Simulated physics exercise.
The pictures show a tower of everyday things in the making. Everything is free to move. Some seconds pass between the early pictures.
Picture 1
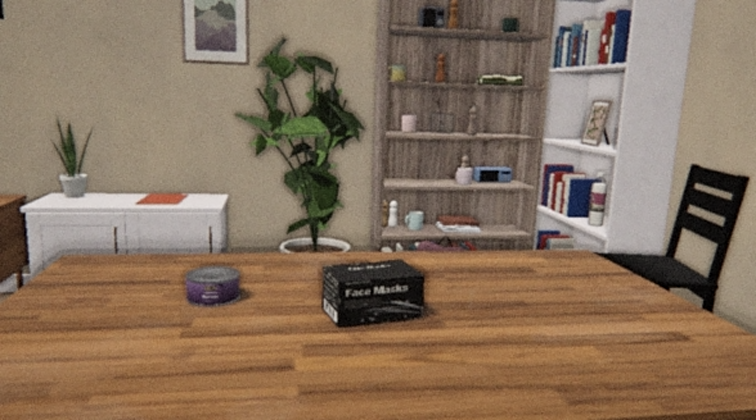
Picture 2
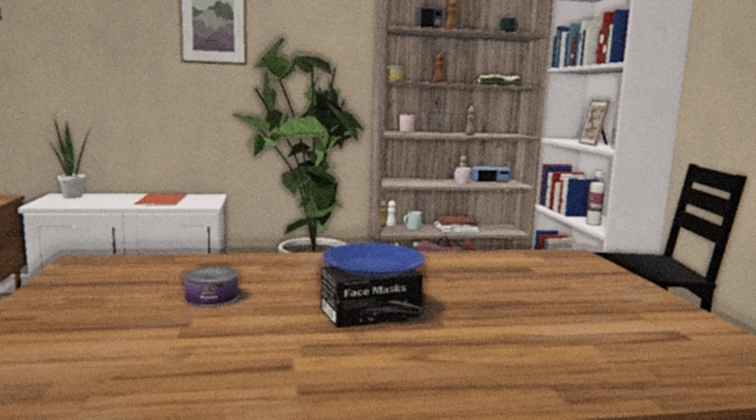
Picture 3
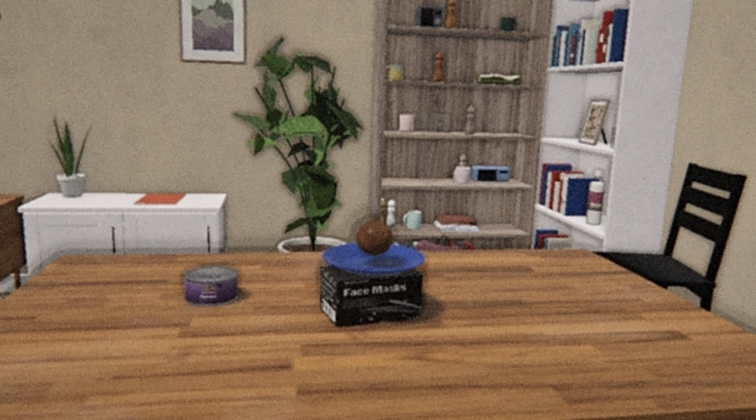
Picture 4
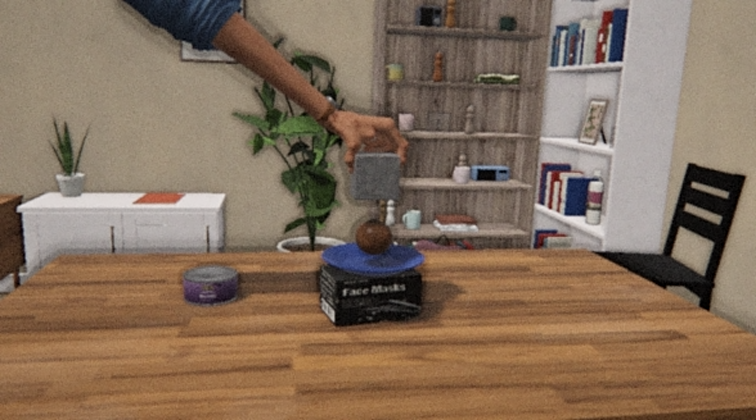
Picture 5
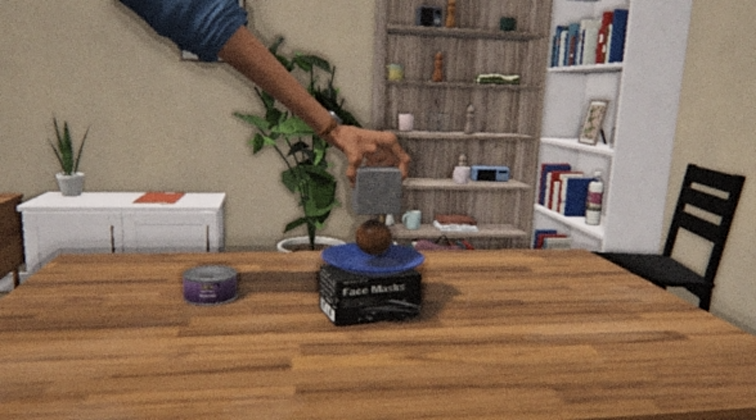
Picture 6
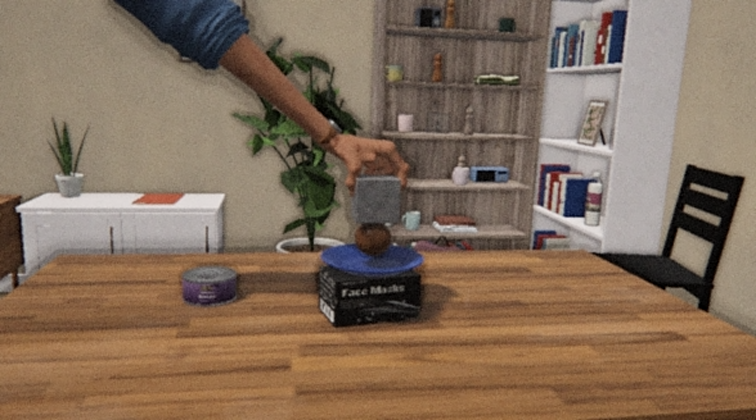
On a wooden table in a furnished room, a black box of face masks sits beside a small purple tin; a blue plate appears on the box, then a brown onion on the plate. A hand reaches in from the upper left and lowers a grey block onto the onion, still gripping it.
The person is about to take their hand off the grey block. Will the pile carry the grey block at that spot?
The pile comes apart.
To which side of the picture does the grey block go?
It goes to the right.
Then, 0.60 s past the last view, grey block now fallen.
Then, 0.80 s past the last view, things are still on the move.
Then, 1.00 s past the last view, as before.
Finally, fallen, grey block; the other 4 still in place. Final places as the last picture's camera would see them, grey block near (476, 293). The pile gives way.
